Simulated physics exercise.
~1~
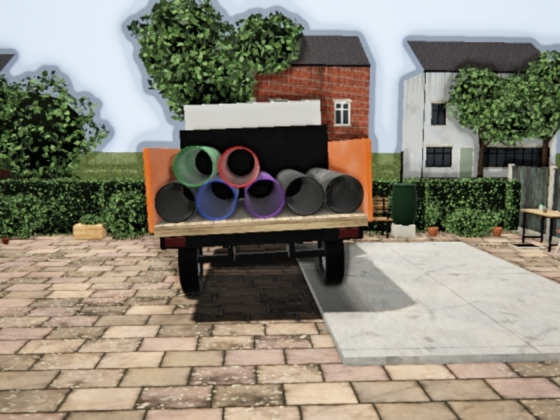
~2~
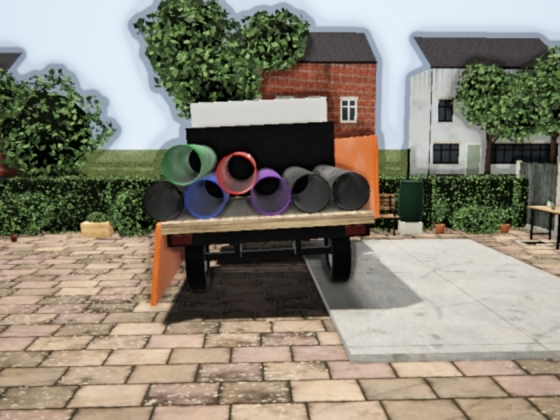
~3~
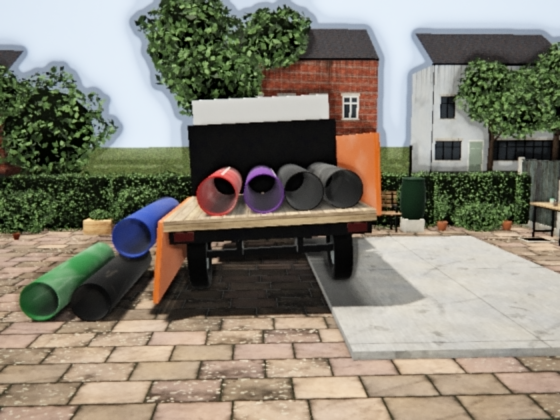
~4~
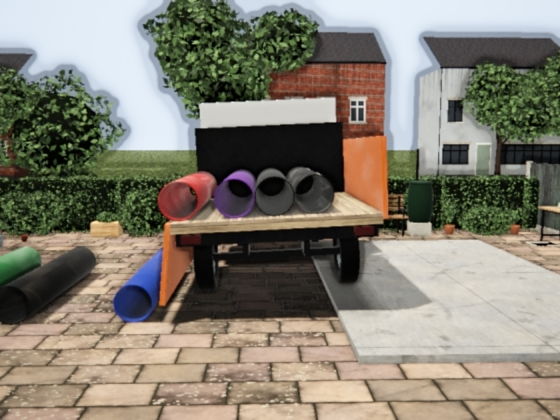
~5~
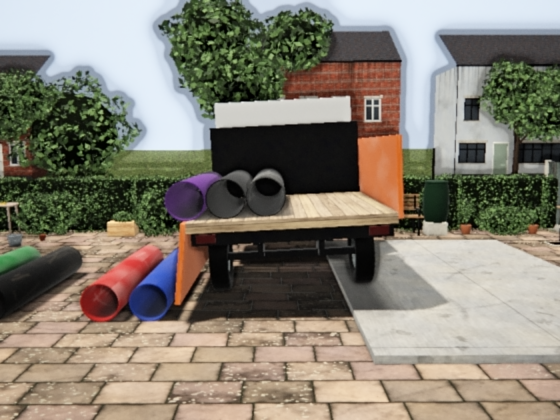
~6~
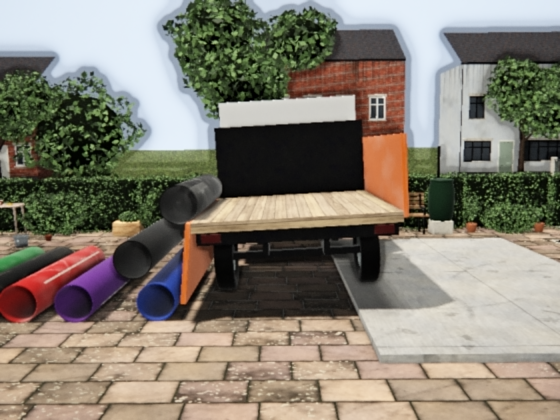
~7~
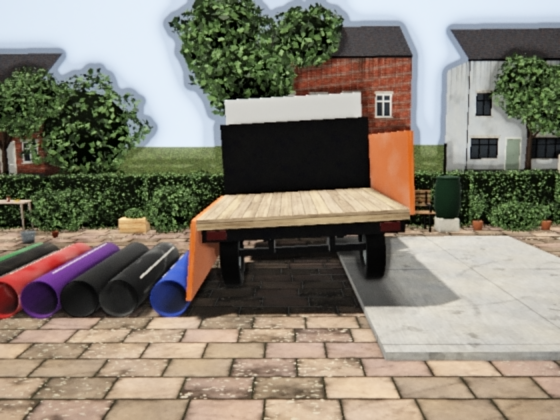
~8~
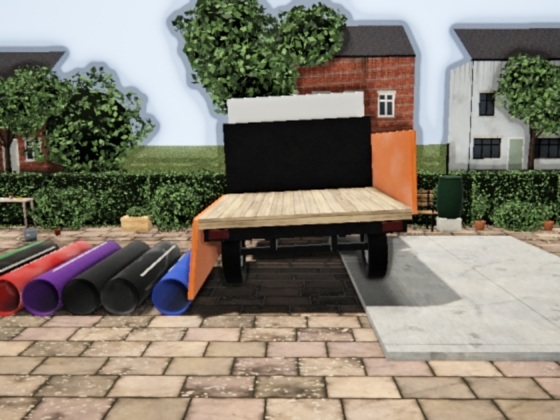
Coloured and black pipes rolling left off a flatbed lorry as its side drops, all landing on the paving beside the emptied deck.
